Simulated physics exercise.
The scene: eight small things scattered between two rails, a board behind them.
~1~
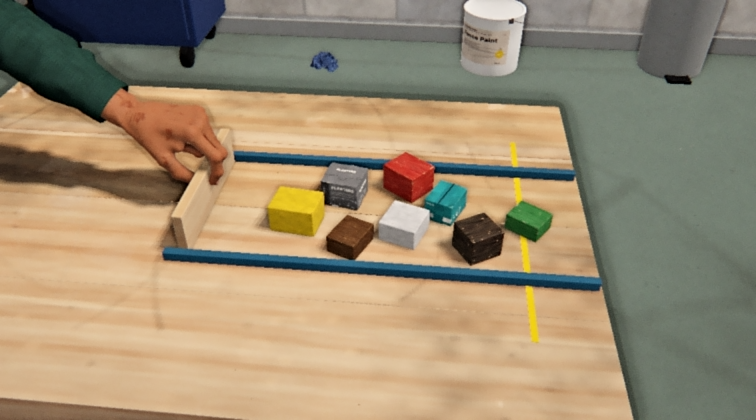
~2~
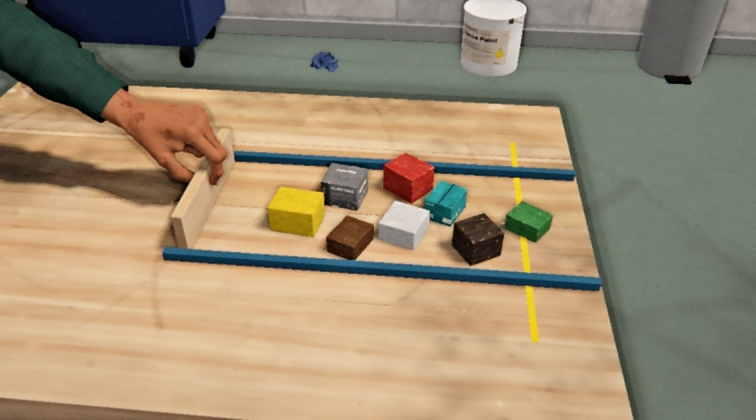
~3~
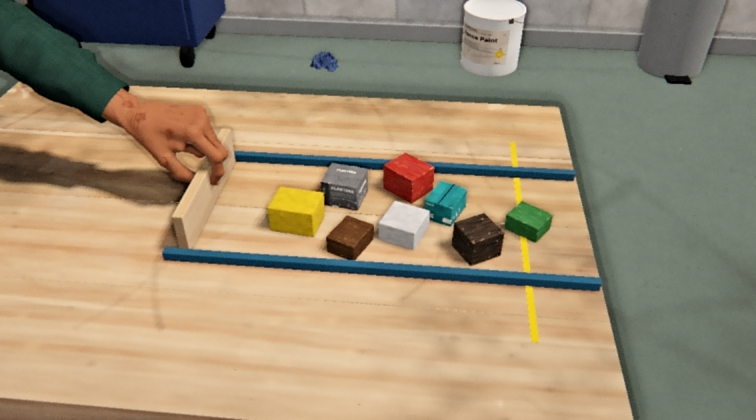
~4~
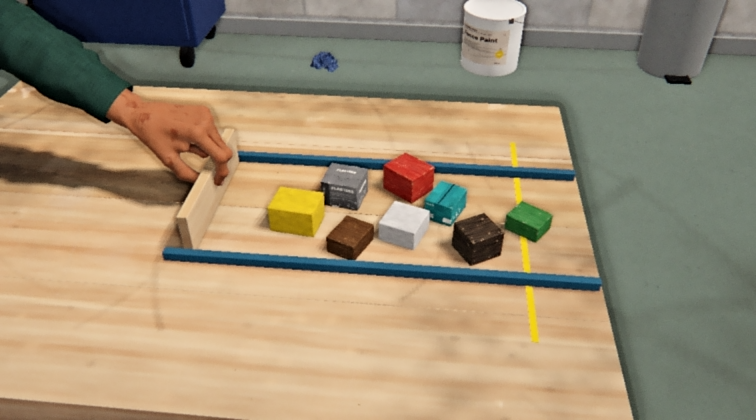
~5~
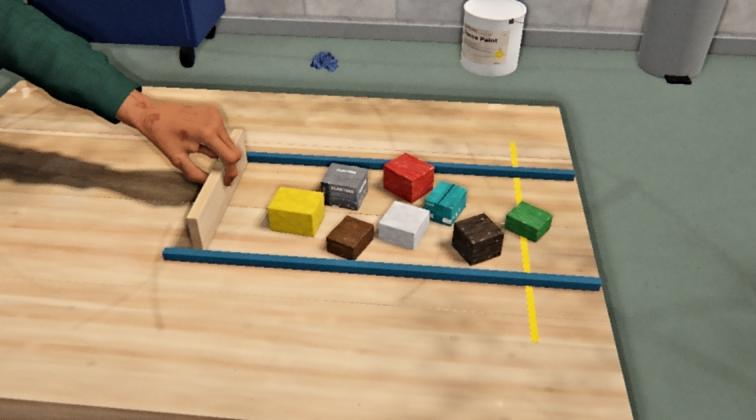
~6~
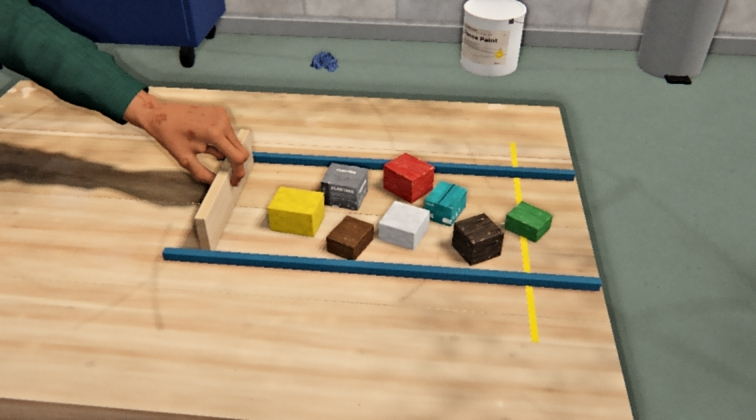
On a wooden tabletop, eight small coloured blocks sit scattered between two blue rails near a yellow line; a hand holds a wooden board still behind them, then slides it slightly to the right while the blocks stay unmoved.
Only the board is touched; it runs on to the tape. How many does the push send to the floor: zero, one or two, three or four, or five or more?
The number that fall off is one or two.
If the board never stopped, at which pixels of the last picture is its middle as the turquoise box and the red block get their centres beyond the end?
Its middle is around (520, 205) and around (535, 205).
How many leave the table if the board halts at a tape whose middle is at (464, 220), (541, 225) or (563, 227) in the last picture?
Try by try, 0, 5 and 5.
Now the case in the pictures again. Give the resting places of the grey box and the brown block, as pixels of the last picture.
The grey box stops around (542, 202); the brown block around (549, 262).
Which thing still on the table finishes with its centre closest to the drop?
Foremost is the white block.
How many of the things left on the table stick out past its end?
It comes to 3.
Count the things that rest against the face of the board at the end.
That makes 3.
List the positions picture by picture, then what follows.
Green block (529, 221); black block (478, 239); turquoise box (446, 203); board (206, 186); tape (522, 224), in the first frame.
Black block (478, 239); grey box (345, 186), in the second frame.
Turquoise box (446, 203); yellow block (297, 212), in the third frame.
Green block (529, 222); board (211, 187), in the fourth frame.
Black block (478, 239); white block (404, 225), in the fifth frame.
Green block (529, 222); black block (478, 239); turquoise box (446, 203); board (227, 188); tape (522, 224), in the sixth frame.
Soon after, none off yet; green block at rest near (529, 222); black block at rest near (478, 239); turquoise box at rest near (446, 203).
In the end, the number that fall off is one or two; gone, turquoise box and green block.
